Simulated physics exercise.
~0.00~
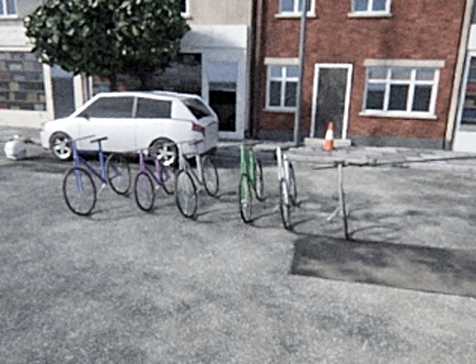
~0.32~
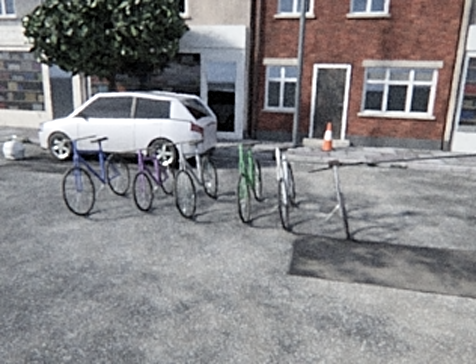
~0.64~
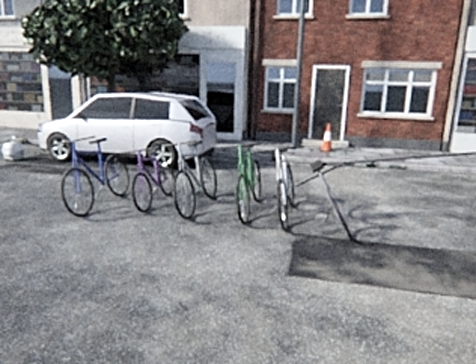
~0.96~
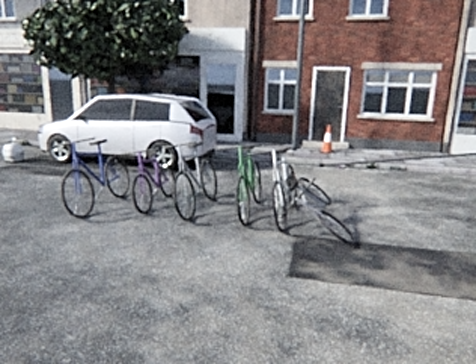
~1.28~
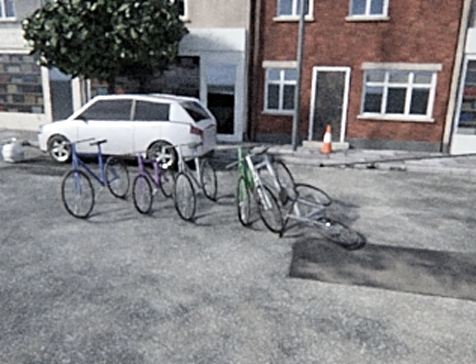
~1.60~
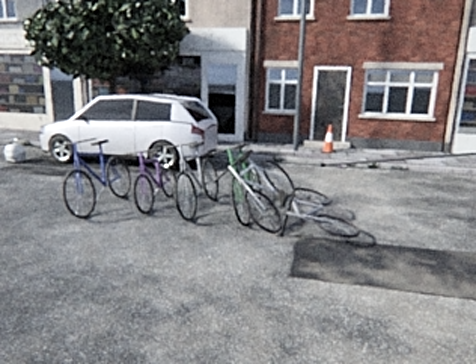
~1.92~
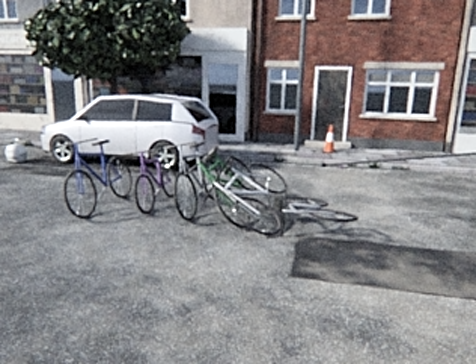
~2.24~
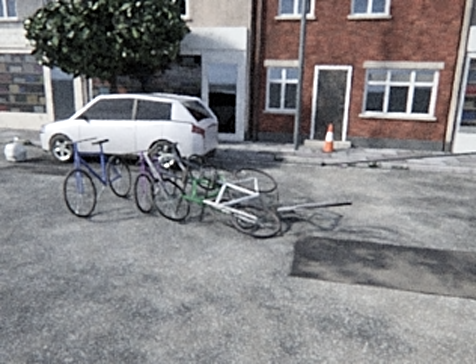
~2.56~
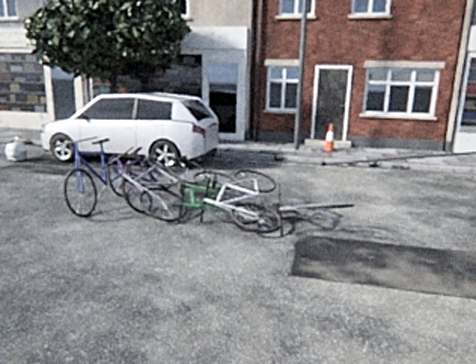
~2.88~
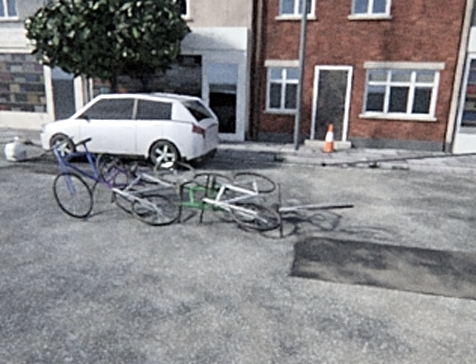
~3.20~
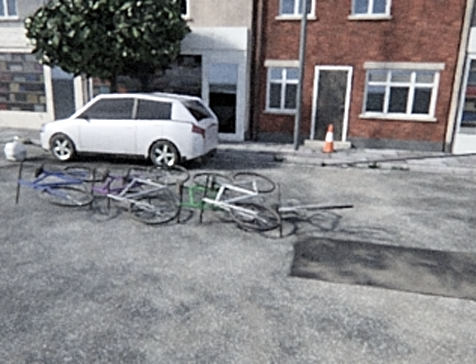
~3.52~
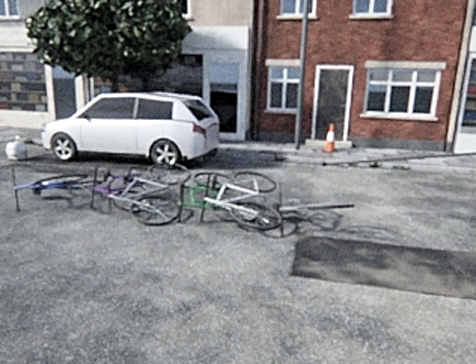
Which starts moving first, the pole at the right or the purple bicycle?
The pole starts moving first, sliding left near the start. The purple bicycle begins to tip only later, after the green one has gone over.
